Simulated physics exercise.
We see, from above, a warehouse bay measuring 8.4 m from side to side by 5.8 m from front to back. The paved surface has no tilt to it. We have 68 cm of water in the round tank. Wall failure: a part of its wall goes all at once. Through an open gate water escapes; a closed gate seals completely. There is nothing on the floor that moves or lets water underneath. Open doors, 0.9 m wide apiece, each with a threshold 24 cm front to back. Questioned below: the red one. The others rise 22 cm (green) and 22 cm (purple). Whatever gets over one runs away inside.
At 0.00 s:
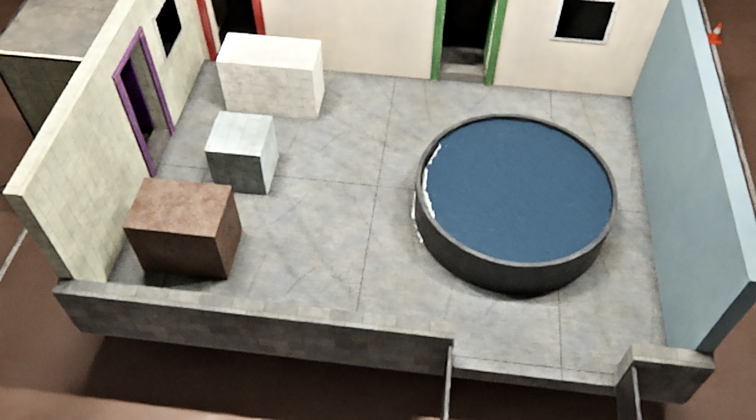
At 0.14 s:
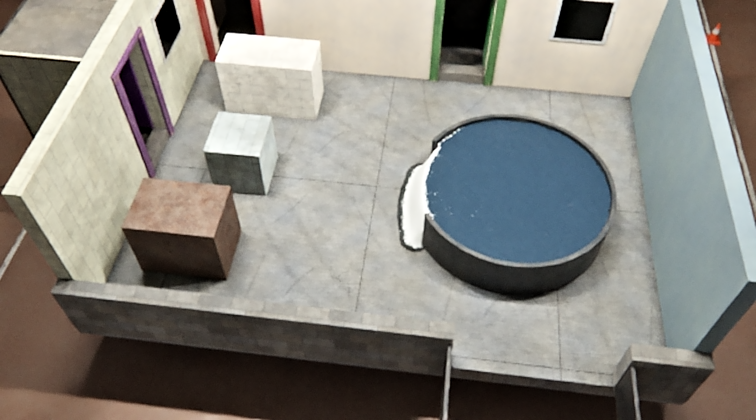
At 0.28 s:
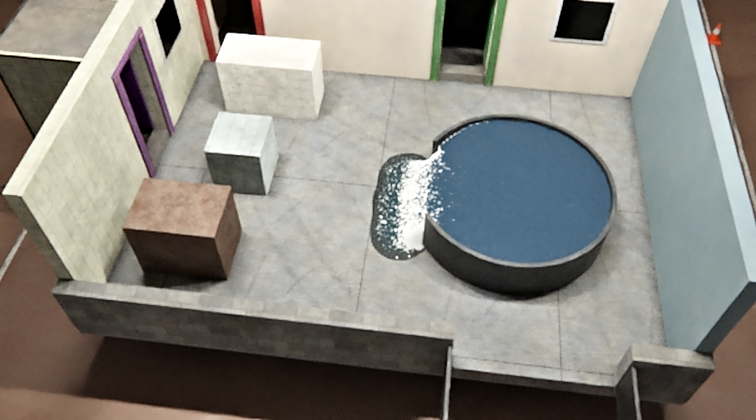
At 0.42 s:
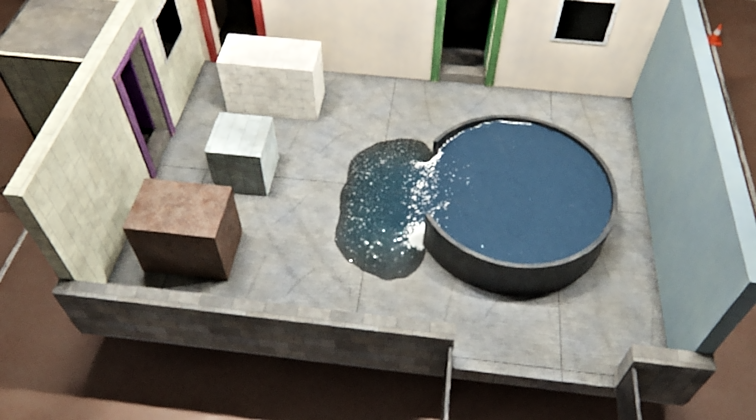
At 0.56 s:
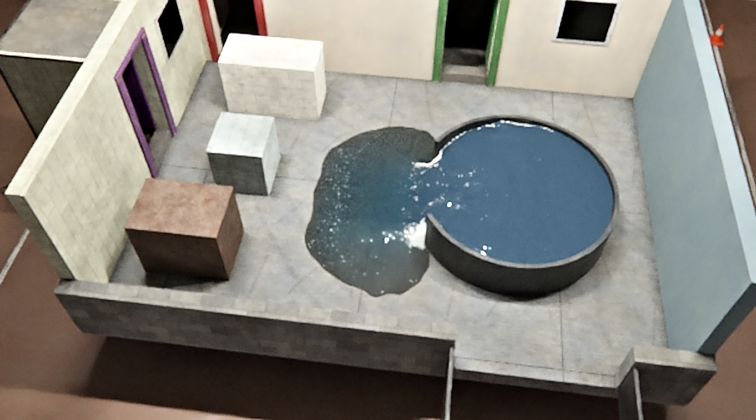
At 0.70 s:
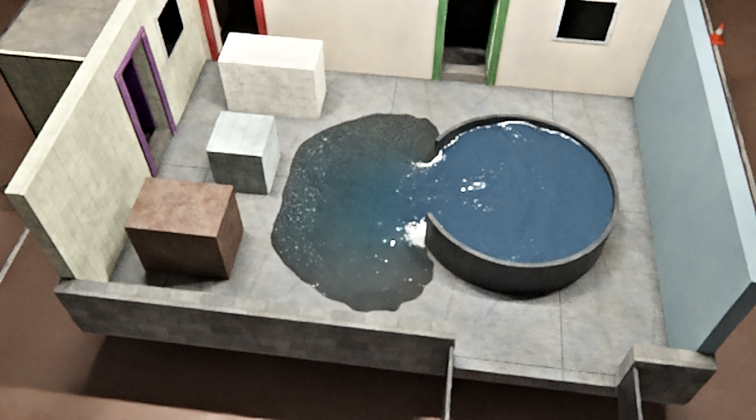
In the video, a round tank of blue water stands whole in a walled bay with three blocks, then its left side opens and water pours out, foaming at first, and spreads leftward across the grey floor in a widening pool.
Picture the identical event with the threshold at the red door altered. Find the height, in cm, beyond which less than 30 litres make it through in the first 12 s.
I would say 15 cm.
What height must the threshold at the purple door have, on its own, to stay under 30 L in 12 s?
Roughly 23 cm at the purple door.
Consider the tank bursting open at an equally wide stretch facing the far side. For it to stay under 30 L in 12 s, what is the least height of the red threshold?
Then 13.5 cm.
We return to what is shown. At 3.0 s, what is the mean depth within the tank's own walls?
The mean depth is roughly 33 cm.
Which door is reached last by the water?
Last: Green.
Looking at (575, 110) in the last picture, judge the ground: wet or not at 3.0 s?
I'd say that place has stayed dry.
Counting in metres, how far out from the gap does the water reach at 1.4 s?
4.4 metres.
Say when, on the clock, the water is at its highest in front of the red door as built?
That happens close to 5.0 s on the clock.
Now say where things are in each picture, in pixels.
The first picture shows the round tank at (515, 186) is whole and still, 68 cm deep; the red door at (233, 20) is dry.
In the second picture, the front is at (404, 241), 0.3 m from the gap at (418, 196); 0.4 m2 of floor is wet, 68 cm left at the back.
In the third picture, the gap is at (419, 197), the front 0.7 m out at (378, 244); the back of the round tank holds 68 cm.
In the fourth picture, the gap is at (419, 198), the front 1.3 m out at (341, 243); the back of the round tank holds 68 cm.
In the fifth picture, the gap is at (421, 199), the front 1.8 m out at (312, 243); the back of the round tank holds 68 cm.
In the sixth picture, the gap is at (420, 198), the front 2.3 m out at (278, 242); the back of the round tank holds 68 cm; the red door at (235, 20), 5.0 m from the gap, is still 2.6 m from the nearest water.
After 1.4 s water covers 35 % of the floor, deepest (38 cm) near (281, 178); it has not reached the red door.
After 3.0 s water covers 55 % of the floor, deepest (36 cm) near (163, 158); 8 cm at the red door, 0 litres in over its 15 cm threshold.
After 12.0 s water covers 100 % of the floor, deepest (20 cm) near (637, 167); 11 cm at the red door, 30 litres in over its 15 cm threshold.
At the red door as built, the water arrived by 2.8 s and peaked near 19 cm at 5.0 s.
With a threshold of 13.5 cm, 50 litres would have come in within the 12 s; with 18 cm, 9 litres. So under 30 litres takes about 15 cm.
